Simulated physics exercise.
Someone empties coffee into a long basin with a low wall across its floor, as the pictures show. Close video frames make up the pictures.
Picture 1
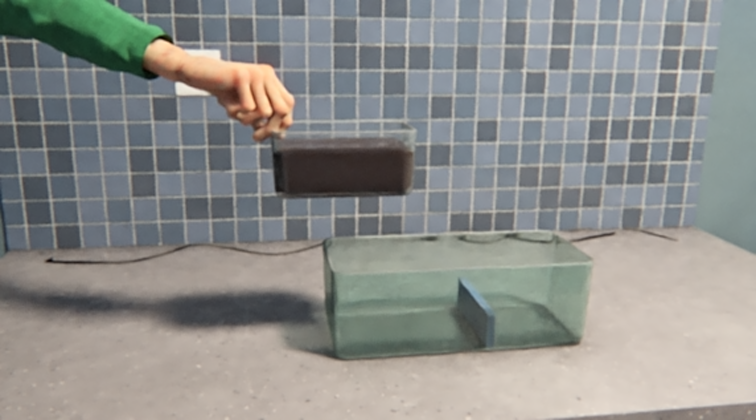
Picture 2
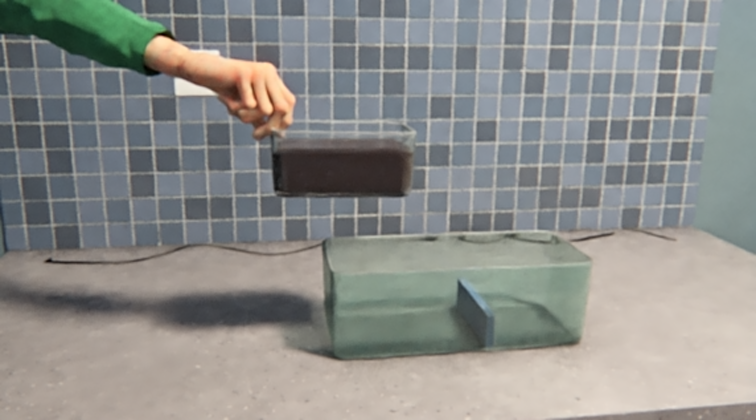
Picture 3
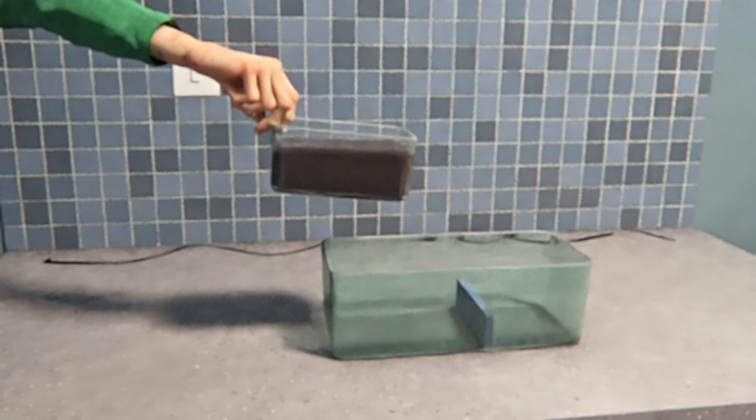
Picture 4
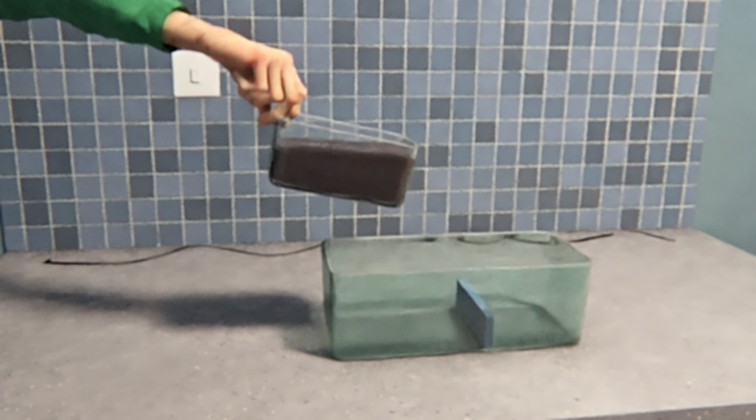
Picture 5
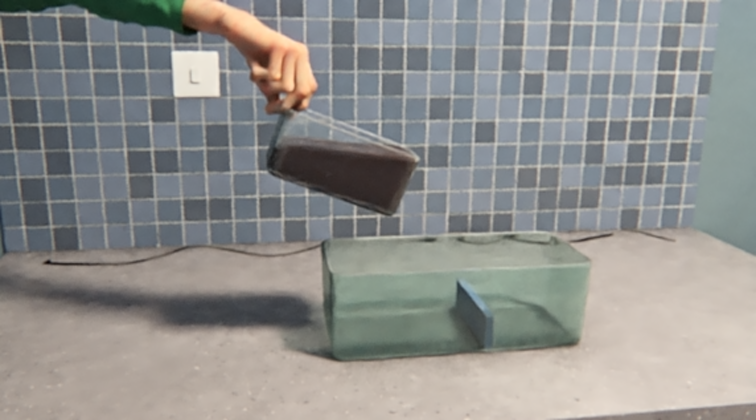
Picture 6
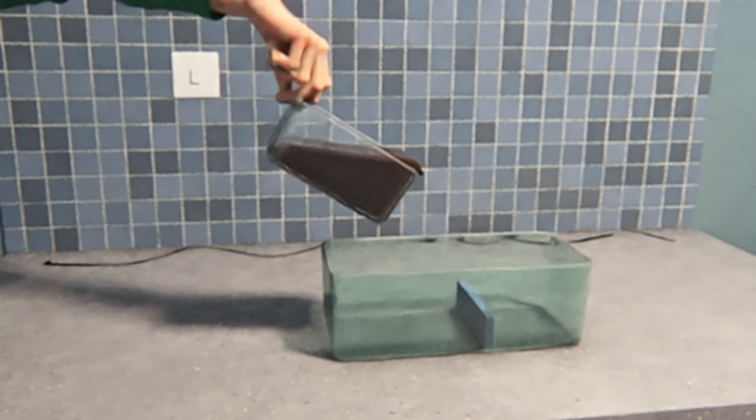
A hand in a green sleeve holds a clear rectangular container of dark brown liquid above a long, greenish glass basin with a low blue wall across its floor. The fixed, front-on view shows a speckled grey counter, a thin dark cable and blue mosaic tiles behind. The hand rises and shifts right, steadily tilting the container rightward until the liquid reaches its lowered rim and begins to cross the edge.
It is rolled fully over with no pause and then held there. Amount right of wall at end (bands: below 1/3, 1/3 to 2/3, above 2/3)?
Below 1/3.
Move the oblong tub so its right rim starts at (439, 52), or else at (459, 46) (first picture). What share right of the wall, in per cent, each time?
Close to 50 % for the first start and close to 60 % for the second.
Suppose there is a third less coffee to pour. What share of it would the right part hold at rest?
5 per cent.
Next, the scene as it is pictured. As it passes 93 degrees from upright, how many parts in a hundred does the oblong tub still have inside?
My estimate is close to 20 percent remaining.
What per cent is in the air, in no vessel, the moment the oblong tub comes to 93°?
Estimate: Some 35 per cent.
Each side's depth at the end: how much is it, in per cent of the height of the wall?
Roughly 60 percent left, 10 percent right.
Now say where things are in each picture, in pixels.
It leans 0°; its right rim is at (409, 127); the coffee meets the walls at (274, 145) and (406, 143); the long basin's rim runs from (328, 256) to (573, 247); the wall's top is at (476, 295), in the first frame.
It leans 1°; its right rim is at (409, 129); the coffee meets the walls at (274, 144) and (406, 144), in the second frame.
It leans 6°; its right rim is at (410, 135); the coffee meets the walls at (274, 143) and (406, 146), in the third frame.
It leans 12°; its right rim is at (412, 143); the coffee meets the walls at (274, 142) and (407, 148), in the fourth frame.
It leans 21°; its right rim is at (412, 155); the coffee meets the walls at (274, 142) and (410, 151), in the fifth frame.
It leans 32°; its right rim is at (411, 168); the coffee meets the walls at (272, 140) and (411, 162); 4 per cent is over the edge, in the sixth frame.
A moment on, the oblong tub is tipped on its side and 19 per cent is still to pour, 46 is left of the wall and 0 right of it.
Next, the oblong tub is tipped right over and 4 per cent is still to pour, 80 is left of the wall and 2 right of it.
Then the oblong tub is tipped right over and 0 per cent is still to pour, 84 is left of the wall and 9 right of it.
Later the oblong tub is tipped right over and 0 per cent is still to pour, 85 is left of the wall and 9 right of it.
At rest 85 per cent lies left of the wall, 9 right of it and 7 outside.
